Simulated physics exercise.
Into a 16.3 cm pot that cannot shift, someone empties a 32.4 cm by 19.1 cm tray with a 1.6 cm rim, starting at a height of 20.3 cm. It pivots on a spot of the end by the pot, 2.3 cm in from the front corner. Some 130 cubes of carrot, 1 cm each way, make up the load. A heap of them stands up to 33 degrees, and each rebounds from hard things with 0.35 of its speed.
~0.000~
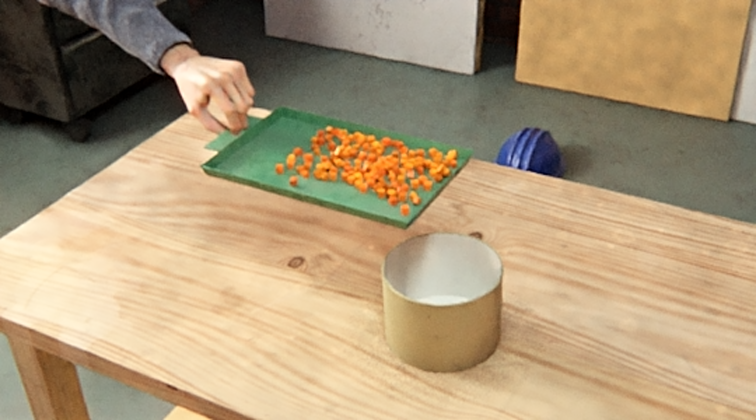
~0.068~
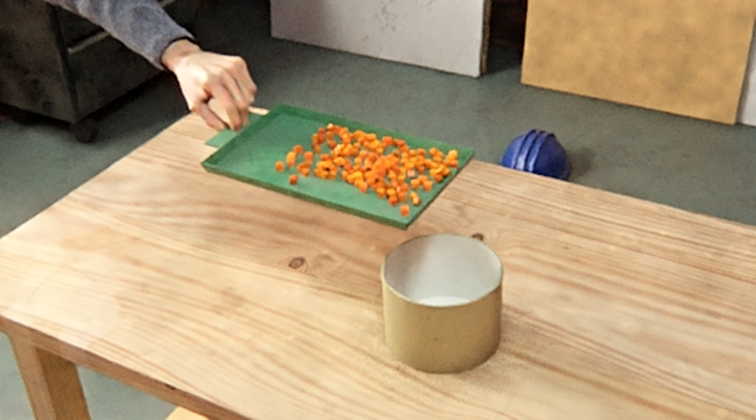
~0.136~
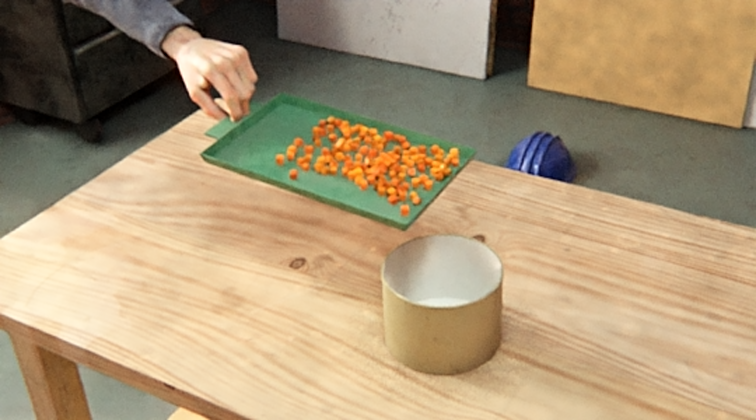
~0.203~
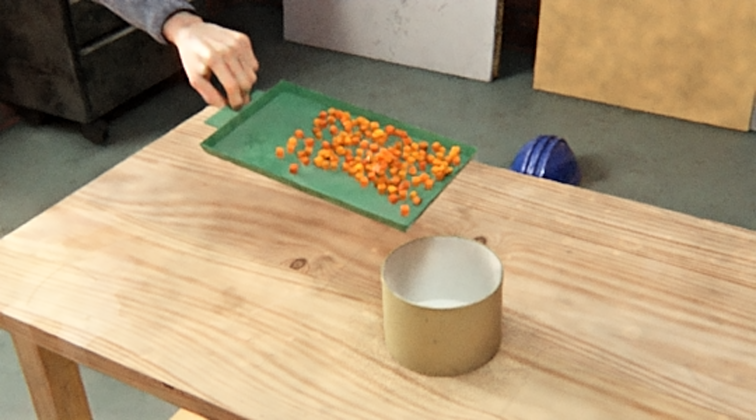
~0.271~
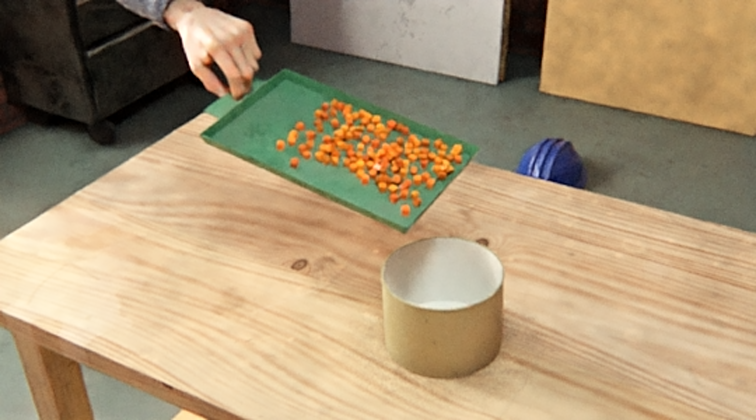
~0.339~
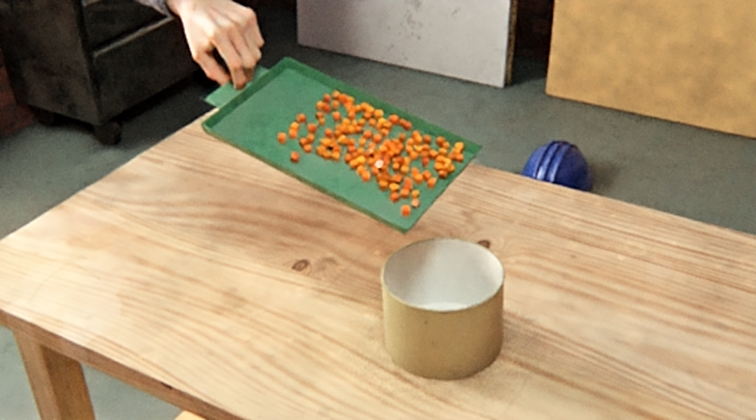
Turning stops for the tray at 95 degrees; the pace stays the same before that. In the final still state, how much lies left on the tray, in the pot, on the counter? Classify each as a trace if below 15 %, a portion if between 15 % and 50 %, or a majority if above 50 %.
Left on the tray: A trace. Pot: A majority. Counter: A portion.
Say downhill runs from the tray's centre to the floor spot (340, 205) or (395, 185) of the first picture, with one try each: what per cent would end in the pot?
The share comes to about 30 in a hundred, then about 70 in a hundred.
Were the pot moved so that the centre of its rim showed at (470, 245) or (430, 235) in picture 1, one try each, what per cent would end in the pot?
15 % and 0 %.
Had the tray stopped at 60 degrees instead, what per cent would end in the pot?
Near 10 %, then.
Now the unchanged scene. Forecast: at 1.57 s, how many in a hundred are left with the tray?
Estimate: Near 75 in a hundred.
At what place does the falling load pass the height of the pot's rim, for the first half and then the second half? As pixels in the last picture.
(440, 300) first, (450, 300) later, roughly.
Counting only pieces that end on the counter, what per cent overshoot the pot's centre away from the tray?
I reckon around 80 per cent.
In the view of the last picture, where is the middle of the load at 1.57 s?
(434, 186), roughly.
Then, at 1.08 s, tilt 52 degrees; the tray holds 90 %, the pot 0 %.
After 1.57 s, tilt 77 degrees; the tray holds 75 %, the pot 10 %.
Then, at 2.13 s, tilt 95 degrees; the tray holds 0 %, the pot 65 %.
By 3.3 s all is still; tray 0 %, pot 70 %, counter 30 %.
